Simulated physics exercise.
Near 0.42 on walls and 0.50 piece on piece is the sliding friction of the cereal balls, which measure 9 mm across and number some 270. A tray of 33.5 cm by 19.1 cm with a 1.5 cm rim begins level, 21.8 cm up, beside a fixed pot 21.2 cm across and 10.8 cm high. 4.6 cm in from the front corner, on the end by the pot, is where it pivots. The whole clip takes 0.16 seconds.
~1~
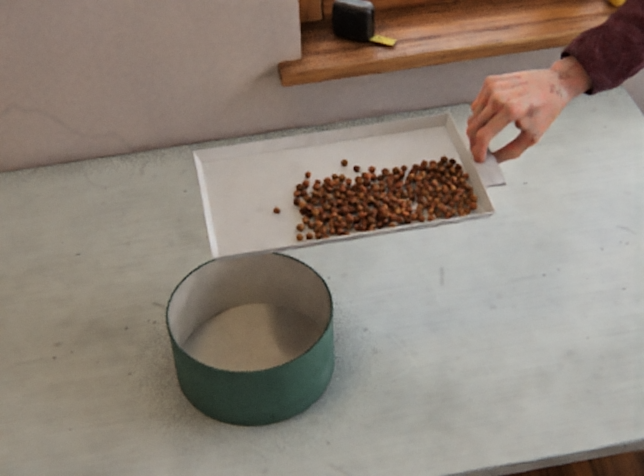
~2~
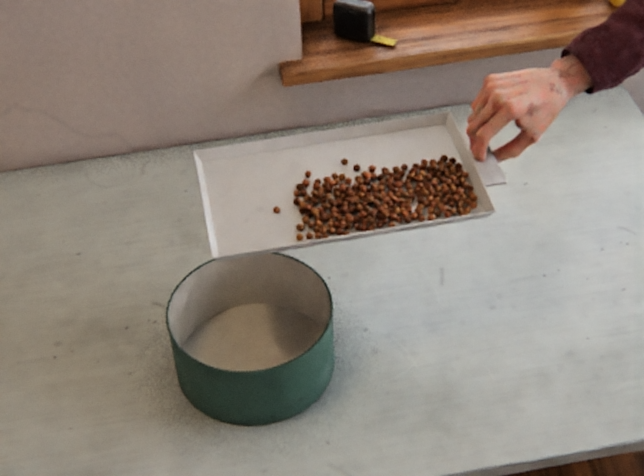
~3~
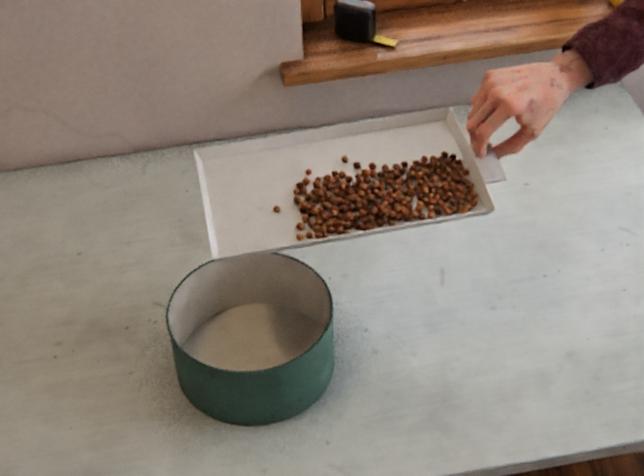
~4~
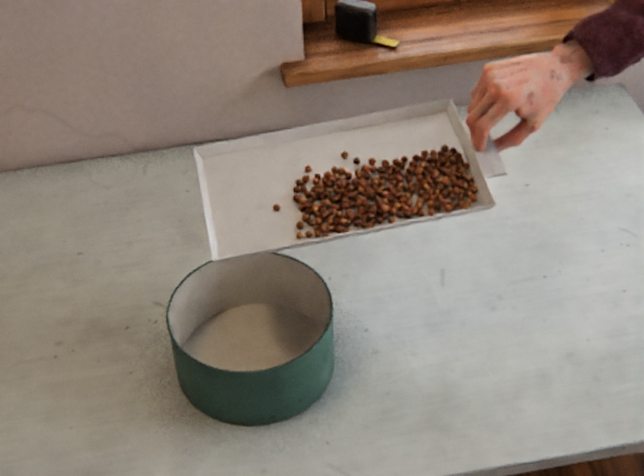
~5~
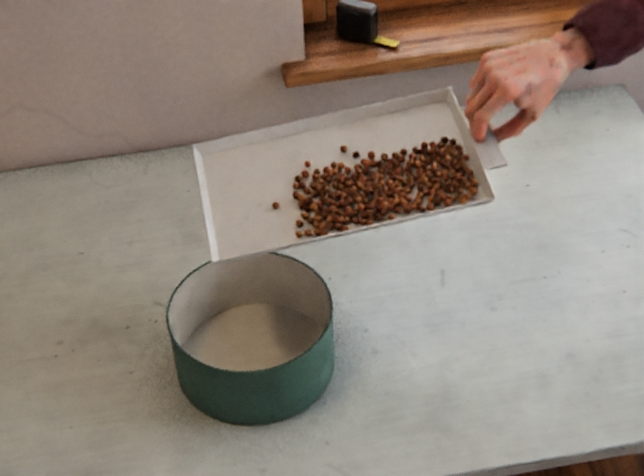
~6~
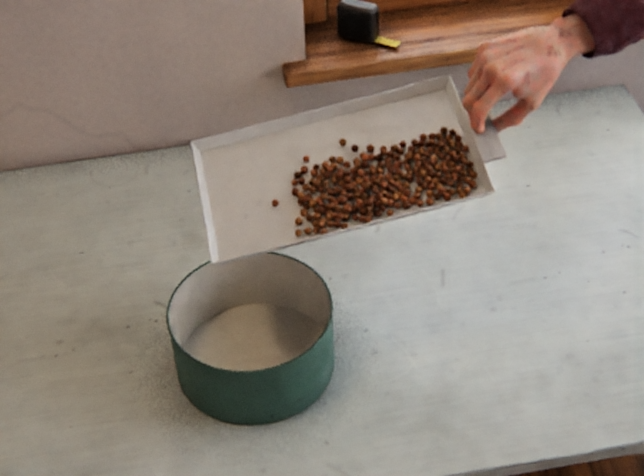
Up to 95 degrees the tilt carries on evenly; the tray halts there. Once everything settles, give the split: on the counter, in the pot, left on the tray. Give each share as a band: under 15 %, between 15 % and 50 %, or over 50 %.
As I see it, counter: A fair amount; pot: The greater portion; left on the tray: A little.
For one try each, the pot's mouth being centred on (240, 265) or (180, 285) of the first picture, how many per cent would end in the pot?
About 0 and 30 per cent.
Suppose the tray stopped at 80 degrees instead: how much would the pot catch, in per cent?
The pot would get around 70 per cent.
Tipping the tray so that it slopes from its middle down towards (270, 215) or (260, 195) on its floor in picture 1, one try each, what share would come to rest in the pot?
Near 20 and 10 percent, in that order.
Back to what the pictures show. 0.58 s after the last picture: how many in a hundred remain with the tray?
Around 35 percent.
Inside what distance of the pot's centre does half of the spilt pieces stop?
Distance: Some 24 cm.
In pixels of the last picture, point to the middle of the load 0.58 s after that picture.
Around (232, 297).
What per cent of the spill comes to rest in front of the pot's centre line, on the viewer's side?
Some 100 per cent.
Then, 0.35 s after the last picture, tilt 52 degrees; the tray holds 100 %, the pot 0 %.
Then, 0.58 s after the last picture, tilt 79 degrees; the tray holds 35 %, the pot 15 %.
Then, 0.93 s after the last picture, tilt 95 degrees; the tray holds 0 %, the pot 70 %.
In the end, counter 30 %, pot 70 %, tray 0 %.
